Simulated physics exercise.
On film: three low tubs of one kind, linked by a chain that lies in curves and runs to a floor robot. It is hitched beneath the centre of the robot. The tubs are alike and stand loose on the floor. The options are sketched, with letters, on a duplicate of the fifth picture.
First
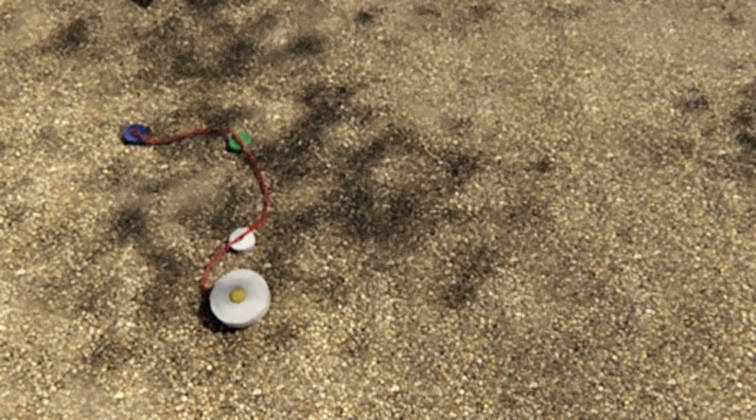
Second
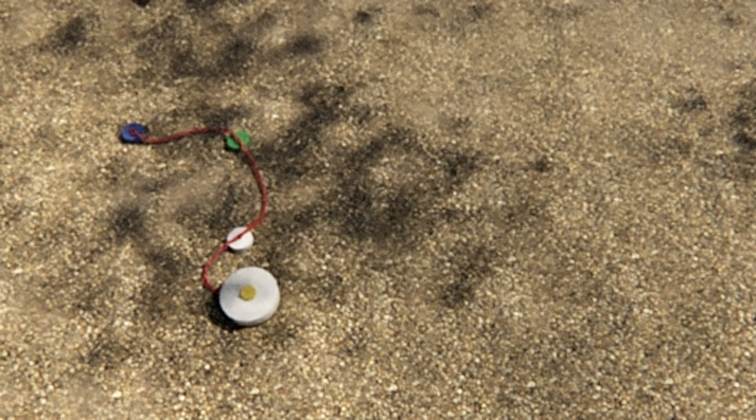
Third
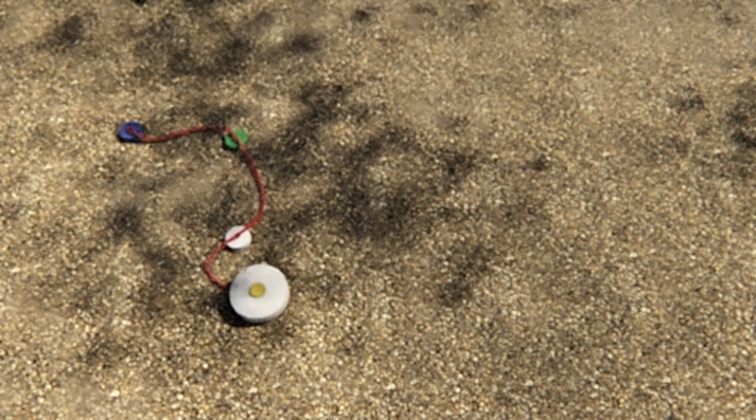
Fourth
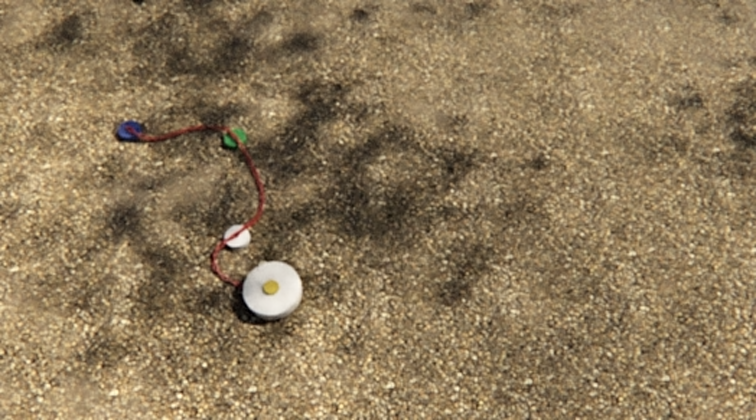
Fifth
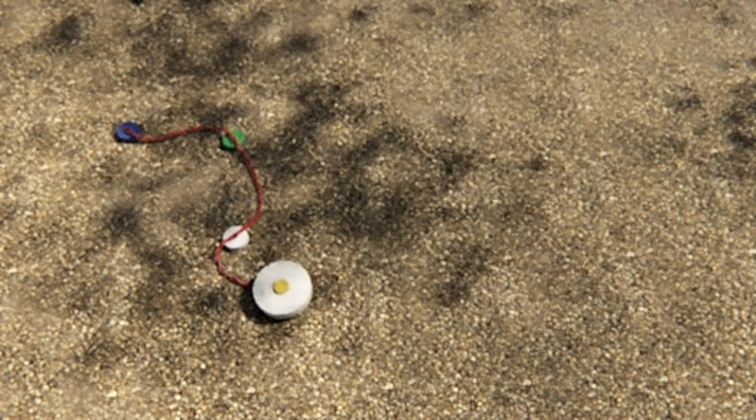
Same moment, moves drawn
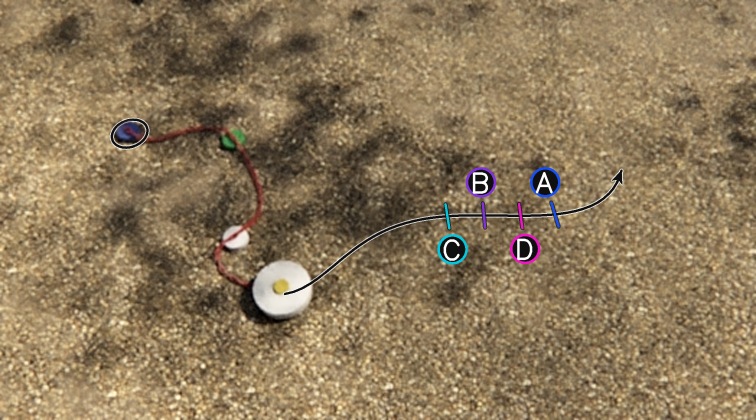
On gravelly ground, a round white robot moves right, bending the near end of a red chain.
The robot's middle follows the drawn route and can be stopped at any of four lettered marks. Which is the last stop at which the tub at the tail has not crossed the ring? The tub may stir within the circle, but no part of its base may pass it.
Stop at C.
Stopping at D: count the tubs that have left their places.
By then, three.
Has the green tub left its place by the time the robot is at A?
Yes.
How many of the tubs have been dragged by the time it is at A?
Three.
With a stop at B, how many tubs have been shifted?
Three.
On the marked copy, A at (555, 214); B at (484, 215); C at (447, 216); D at (521, 216); the ring at (130, 133); the route from (285, 294) via (465, 215) to (622, 170).
Taking C. A third of the way, robot (340, 256); blue tub (128, 131); green tub (234, 140); white tub (236, 238).
Two thirds of the way, robot (395, 222); blue tub (128, 131); green tub (234, 140); white tub (286, 236).
When it is over, robot (448, 212); blue tub (128, 131); green tub (238, 143); white tub (342, 200); the ringed tub at the far end is still in its ring.
As for the rest, A drags the last tub to (206, 147); B drags the last tub to (148, 134); D drags the last tub to (178, 140).
